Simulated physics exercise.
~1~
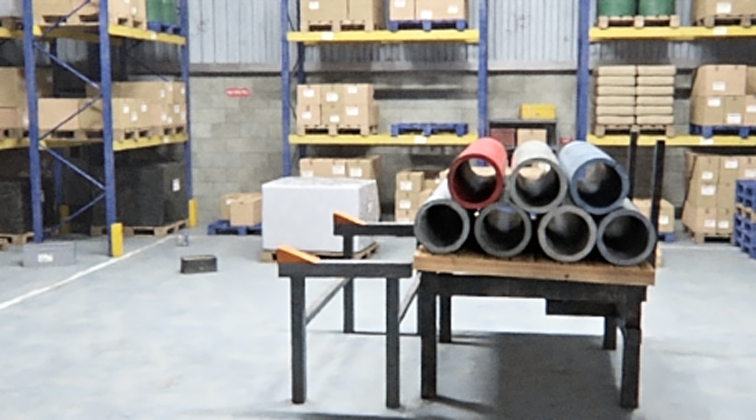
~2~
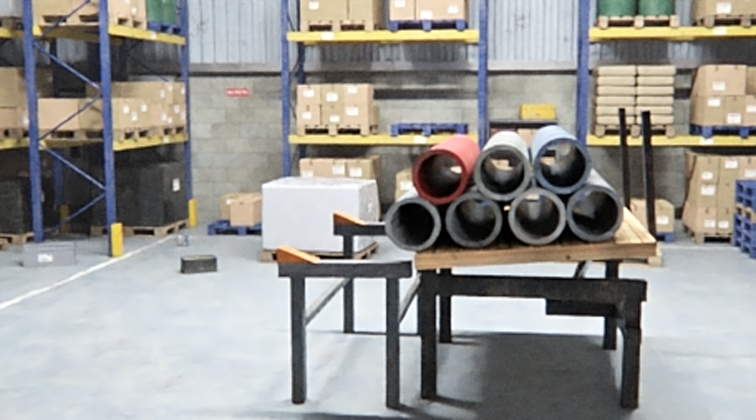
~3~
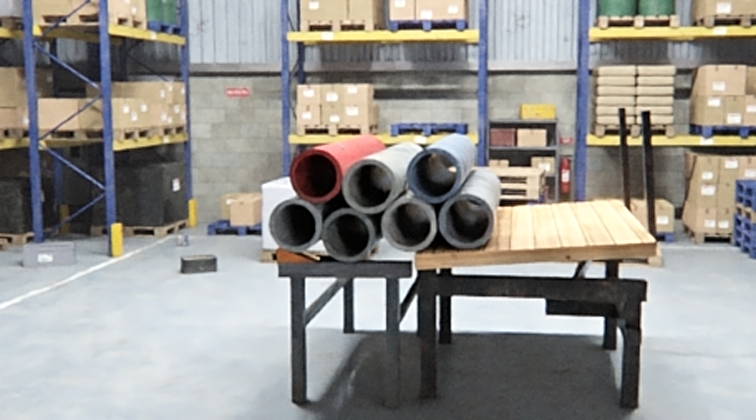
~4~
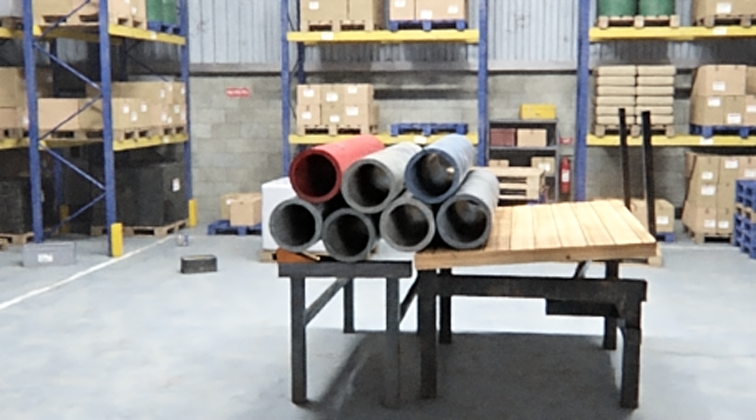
Seven thick-walled concrete pipes lie stacked on a wooden deck over a dark metal stand at the right of a warehouse, seen end-on from a fixed view. The top row holds a red pipe at left, a grey one and a bluish one, above four grey pipes. A dark rack stands to the left, with shelves of boxes behind. The deck tilts up at its right side, and the stack starts moving left. The pipes travel together onto the rack, baring the planks. They settle there still stacked, the red one resting on top at the left.
